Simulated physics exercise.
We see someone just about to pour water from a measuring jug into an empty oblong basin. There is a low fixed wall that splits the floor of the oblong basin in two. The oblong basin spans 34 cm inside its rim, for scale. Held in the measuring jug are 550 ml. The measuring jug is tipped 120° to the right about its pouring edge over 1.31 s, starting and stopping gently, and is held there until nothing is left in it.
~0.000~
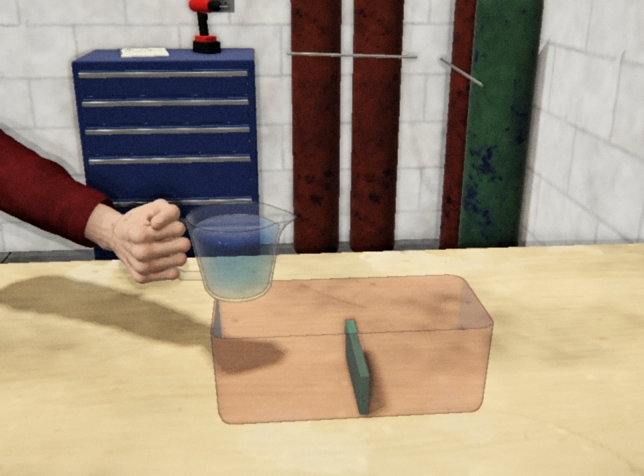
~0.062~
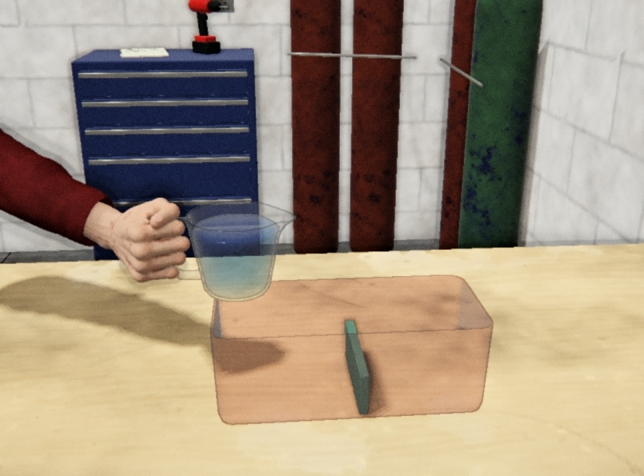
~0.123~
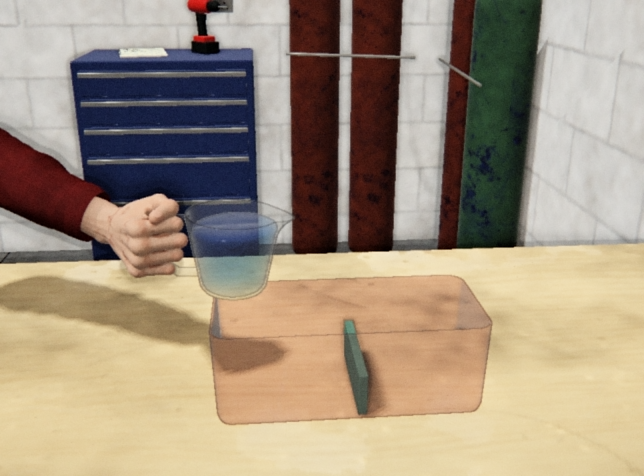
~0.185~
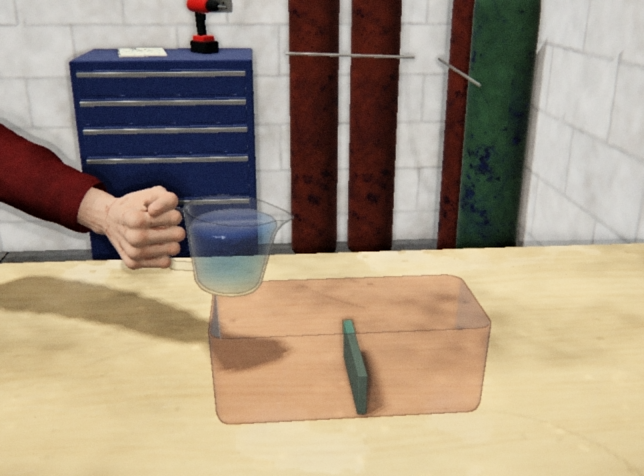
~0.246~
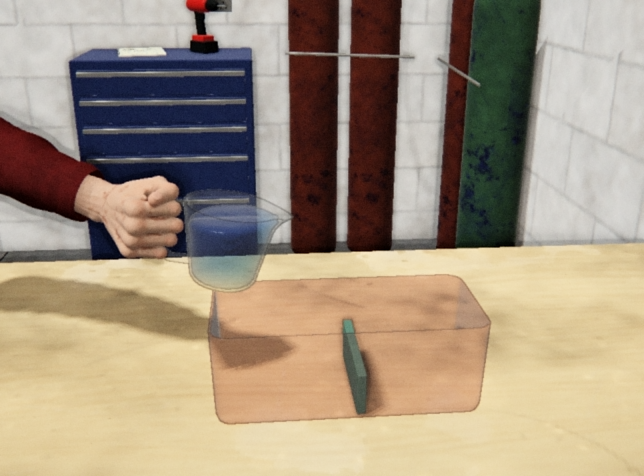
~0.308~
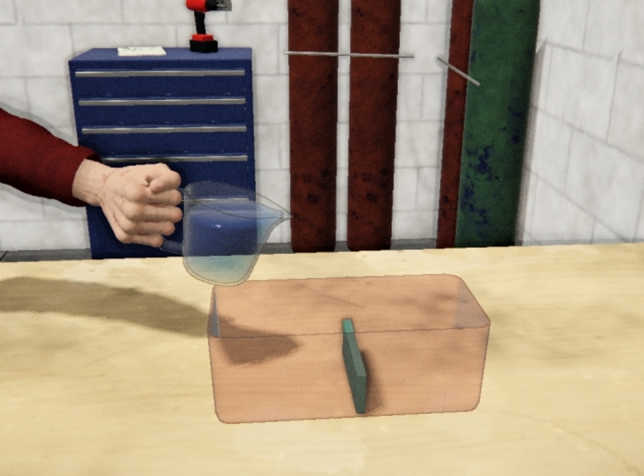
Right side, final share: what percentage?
86 per cent.
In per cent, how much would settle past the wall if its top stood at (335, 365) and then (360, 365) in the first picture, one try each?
Roughly 90 per cent, then 80 per cent.
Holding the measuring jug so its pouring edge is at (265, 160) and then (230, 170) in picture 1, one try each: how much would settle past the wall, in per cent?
Roughly 60 per cent the first time and 5 per cent the second.
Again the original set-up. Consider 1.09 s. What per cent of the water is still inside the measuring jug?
3 per cent or so.
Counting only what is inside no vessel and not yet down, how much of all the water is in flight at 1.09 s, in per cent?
14 per cent, roughly.
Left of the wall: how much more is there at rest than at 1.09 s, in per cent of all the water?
Around 3 in a hundred.
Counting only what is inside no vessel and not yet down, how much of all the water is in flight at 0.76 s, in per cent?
Roughly 26 %.
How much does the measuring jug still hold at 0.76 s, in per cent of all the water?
At that time about 58 in a hundred parts are still held.
After 0.76 s the tilt is 75° and 58 per cent is still to pour, 11 is left of the wall and 5 right of it.
After 1.09 s the tilt is 112° and 3 per cent is still to pour, 10 is left of the wall and 72 right of it.
After 1.43 s the tilt is 120° and 0 per cent is still to pour, 13 is left of the wall and 86 right of it.
After 1.81 s the tilt is 120° and 0 per cent is still to pour, 13 is left of the wall and 86 right of it.
In the end 13 per cent lies left of the wall, 86 right of it and 1 outside.
